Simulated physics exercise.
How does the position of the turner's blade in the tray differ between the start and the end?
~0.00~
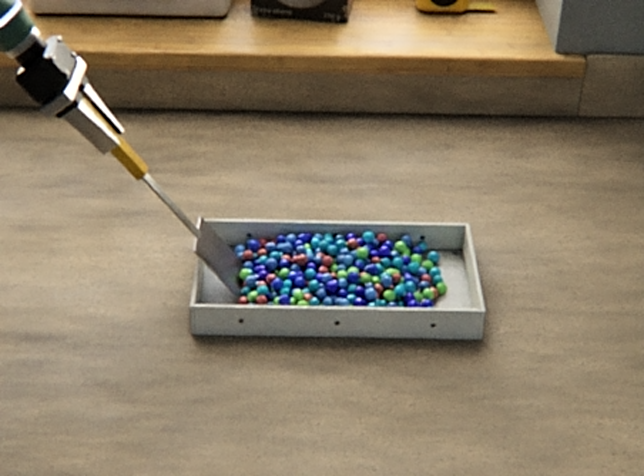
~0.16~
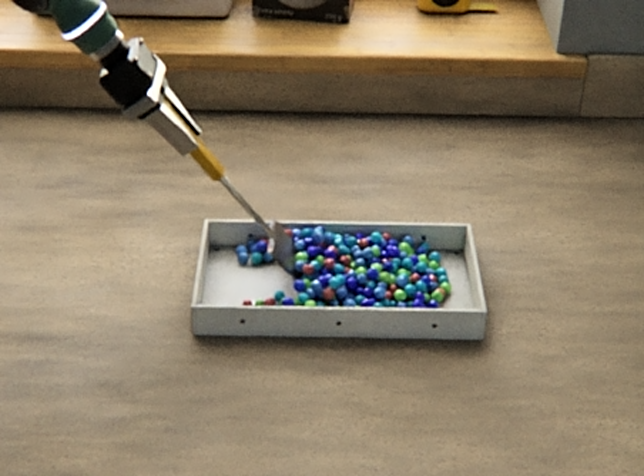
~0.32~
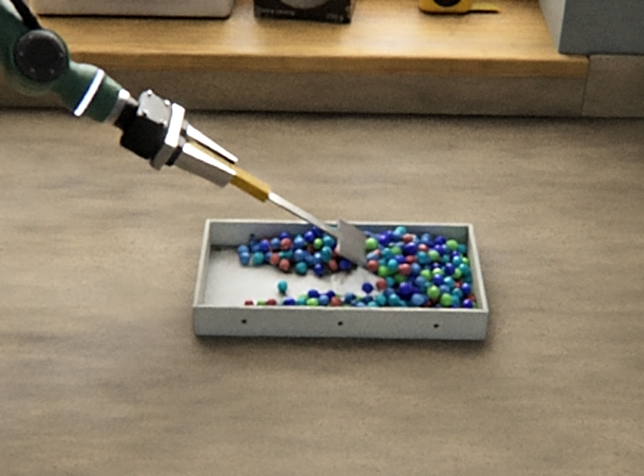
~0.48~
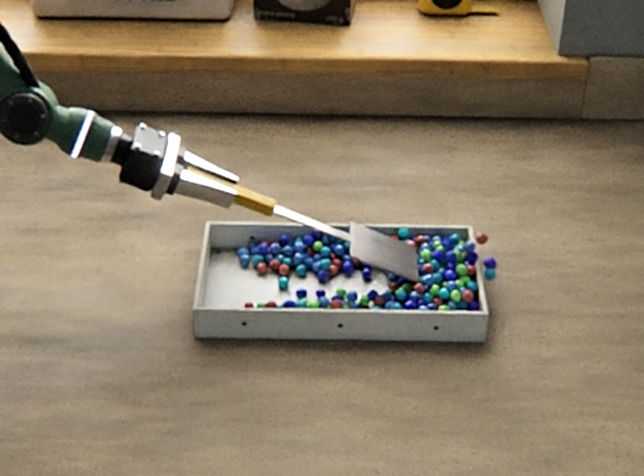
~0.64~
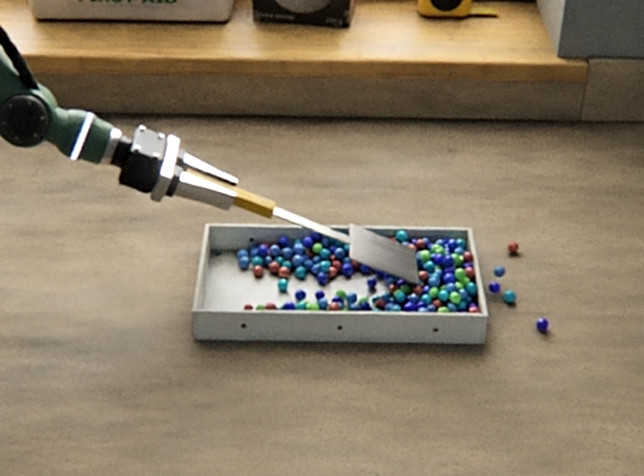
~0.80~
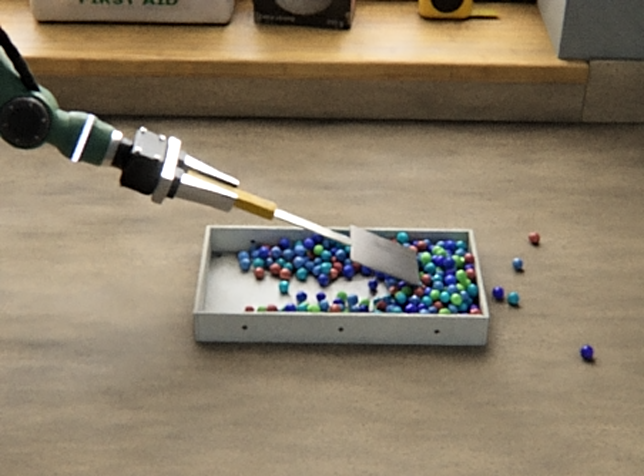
At the start the blade is at the left end of the tray, and by the end it is right of the middle, resting over the sweets at a flatter angle.
